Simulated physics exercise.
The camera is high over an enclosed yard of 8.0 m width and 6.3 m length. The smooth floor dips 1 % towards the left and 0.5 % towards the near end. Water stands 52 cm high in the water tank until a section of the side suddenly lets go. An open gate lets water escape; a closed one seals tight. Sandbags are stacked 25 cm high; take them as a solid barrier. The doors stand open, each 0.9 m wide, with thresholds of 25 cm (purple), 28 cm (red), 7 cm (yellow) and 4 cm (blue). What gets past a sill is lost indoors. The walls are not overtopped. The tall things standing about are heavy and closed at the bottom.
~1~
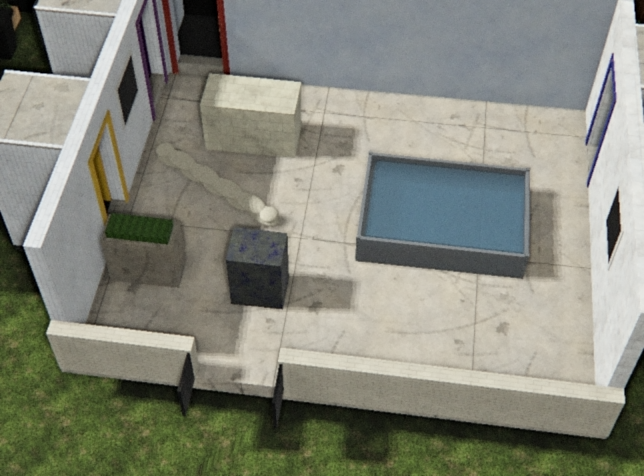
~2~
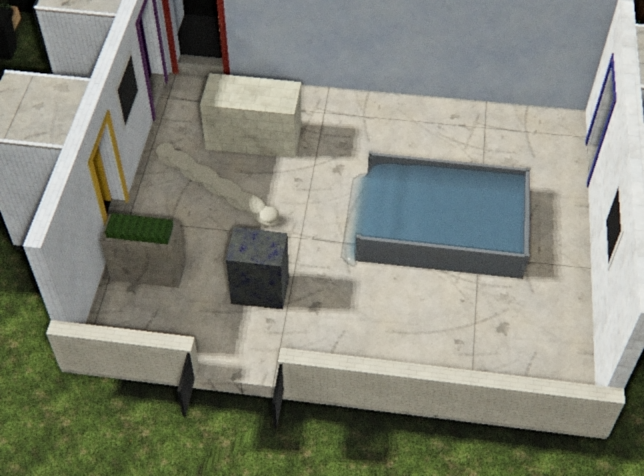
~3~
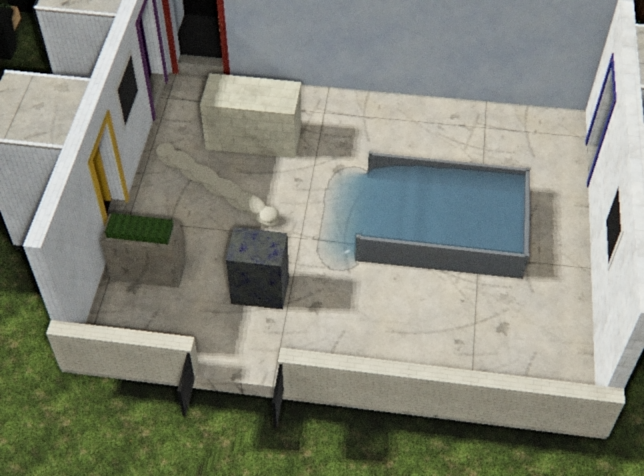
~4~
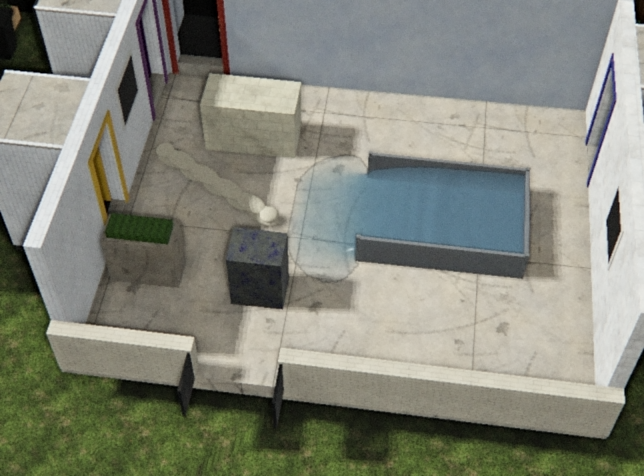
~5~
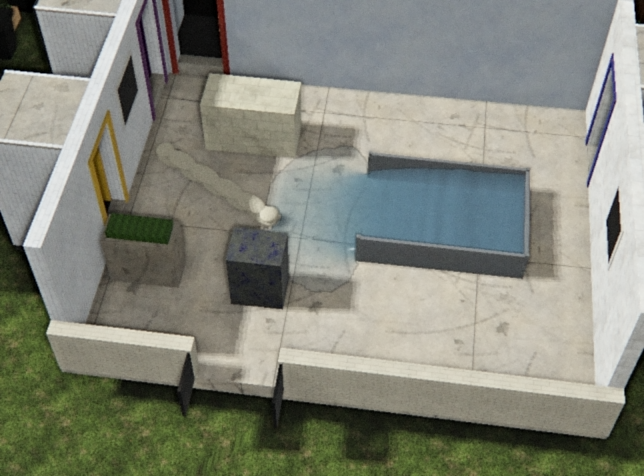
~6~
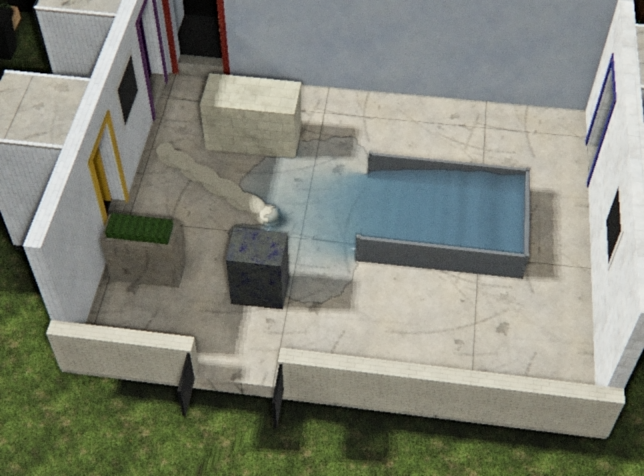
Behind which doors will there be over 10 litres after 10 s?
Within that time: At the purple door it stays under the limit; at the red door it keeps below the limit; at the yellow door it passes the limit; at the blue door it passes the limit.
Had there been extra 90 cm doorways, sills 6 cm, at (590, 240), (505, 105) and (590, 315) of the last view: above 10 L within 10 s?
In turn: Below, not over, under.
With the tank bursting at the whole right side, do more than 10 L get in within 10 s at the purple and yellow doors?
Against that limit: Purple not over, yellow below.
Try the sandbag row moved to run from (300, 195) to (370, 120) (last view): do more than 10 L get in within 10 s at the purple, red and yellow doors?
Against that limit: Purple not over, red below, yellow past it.
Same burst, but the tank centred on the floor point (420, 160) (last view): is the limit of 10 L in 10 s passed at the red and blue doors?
Then: Red not over, blue not over.
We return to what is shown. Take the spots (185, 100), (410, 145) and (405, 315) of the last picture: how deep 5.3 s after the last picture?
About 12, 4 and 0 cm.
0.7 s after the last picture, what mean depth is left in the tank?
About 33 cm.
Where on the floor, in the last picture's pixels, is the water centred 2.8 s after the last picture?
Near (286, 199).
Then, 0.7 s after the last picture water covers 20 % of the floor and is deepest (31 cm) near (278, 224); purple door not reached, red door not reached, yellow door not reached, blue door not reached.
Then, 1.5 s after the last picture water covers 30 % of the floor and is deepest (34 cm) near (191, 160); purple door 12 cm at the sill, 0 L in, red door not reached, yellow door 10 cm at the sill, 2 L in, blue door not reached.
Then, 2.8 s after the last picture water covers 45 % of the floor and is deepest (32 cm) near (188, 76); purple door 19 cm at the sill, 0 L in, red door 23 cm at the sill, 1 L in, yellow door 19 cm at the sill, 68 L in, blue door not reached.
Then, 5.3 s after the last picture water covers 65 % of the floor and is deepest (15 cm) near (269, 267); purple door 13 cm at the sill, 0 L in, red door 11 cm at the sill, 2 L in, yellow door 13 cm at the sill, 164 L in, blue door not reached.
Then, 9.3 s after the last picture water covers 85 % of the floor and is deepest (12 cm) near (111, 250); purple door 7 cm at the sill, 0 L in, red door 6 cm at the sill, 2 L in, yellow door 9 cm at the sill, 190 L in, blue door 8 cm at the sill, 26 L in.
